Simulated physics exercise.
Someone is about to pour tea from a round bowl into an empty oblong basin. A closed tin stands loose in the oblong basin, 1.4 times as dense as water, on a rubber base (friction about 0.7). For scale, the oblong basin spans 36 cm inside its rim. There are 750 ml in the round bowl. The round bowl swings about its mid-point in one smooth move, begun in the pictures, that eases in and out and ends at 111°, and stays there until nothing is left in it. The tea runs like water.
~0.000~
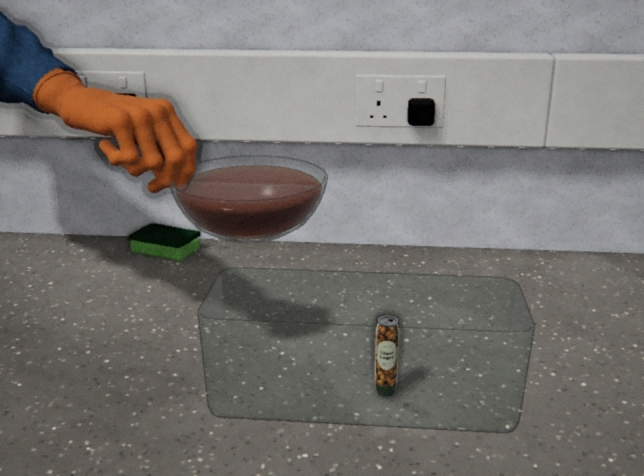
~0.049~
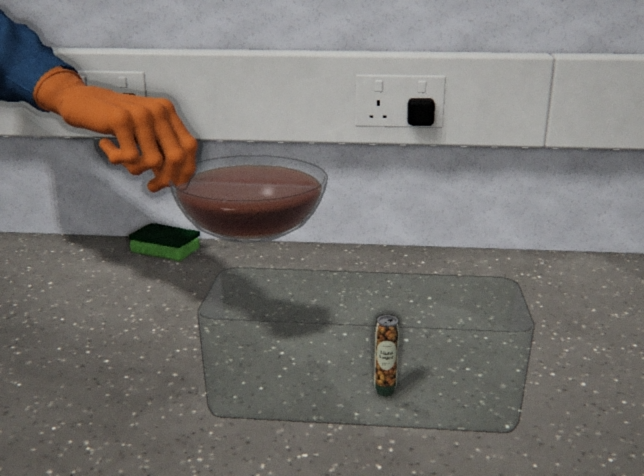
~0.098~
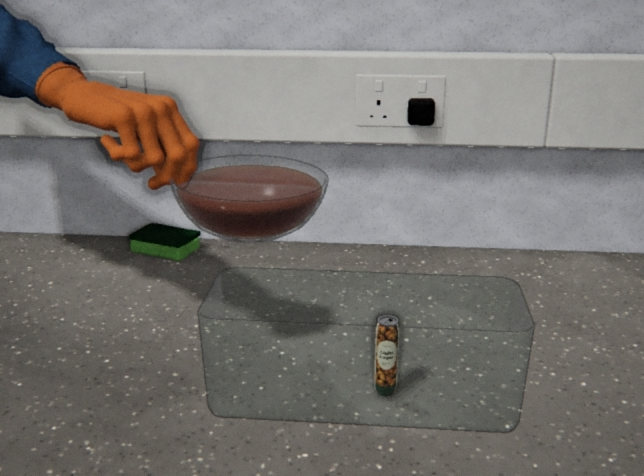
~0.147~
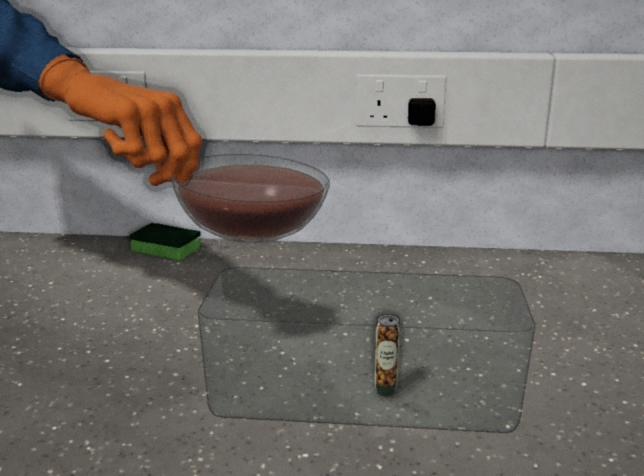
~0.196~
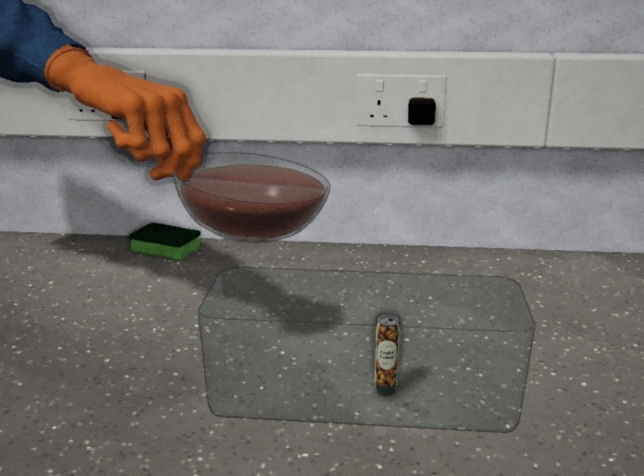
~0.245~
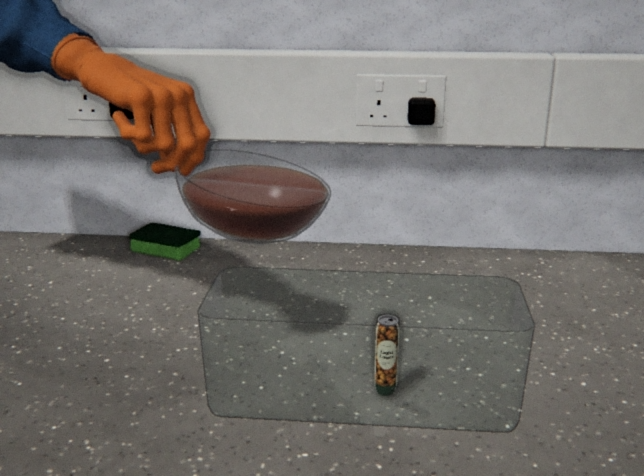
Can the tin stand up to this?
The tin remains upright.
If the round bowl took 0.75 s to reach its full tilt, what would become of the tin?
Then it goes over.
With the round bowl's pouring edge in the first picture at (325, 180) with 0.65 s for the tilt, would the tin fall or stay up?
Then it falls.
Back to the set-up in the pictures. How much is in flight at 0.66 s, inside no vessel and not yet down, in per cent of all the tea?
Some 34 per cent.
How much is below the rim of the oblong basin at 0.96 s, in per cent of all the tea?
About 98 per cent.
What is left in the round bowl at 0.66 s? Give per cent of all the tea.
About 22 per cent.
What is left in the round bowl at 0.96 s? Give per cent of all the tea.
Near 0 in a hundred.
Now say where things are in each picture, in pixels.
In the first picture, it leans 0°; its right rim is at (326, 180); the tea meets the walls at (179, 182) and (323, 185); the oblong basin's rim runs from (209, 293) to (525, 305); the tin's top is at (388, 324).
In the second picture, it leans 1°; its right rim is at (326, 181); the tea meets the walls at (179, 181) and (323, 186).
In the third picture, it leans 2°; its right rim is at (327, 183); the tea meets the walls at (180, 180) and (323, 187).
In the fourth picture, it leans 5°; its right rim is at (328, 186); the tea meets the walls at (181, 179) and (325, 188).
In the fifth picture, it leans 8°; its right rim is at (329, 190); the tea meets the walls at (184, 178) and (327, 189).
In the sixth picture, it leans 12°; its right rim is at (330, 196); the tea meets the walls at (185, 178) and (329, 190).
After 0.66 s the tilt is 70° and 22 per cent is still to pour; the tin stands where it began.
After 0.96 s the tilt is 105° and 0 per cent is still to pour; the tin stands where it began.
After 1.28 s the tilt is 111° and 0 per cent is still to pour; the tin stands where it began.
After 1.63 s the tilt is 111° and 0 per cent is still to pour; the tin stands where it began.
In the end the tin stands where it began.
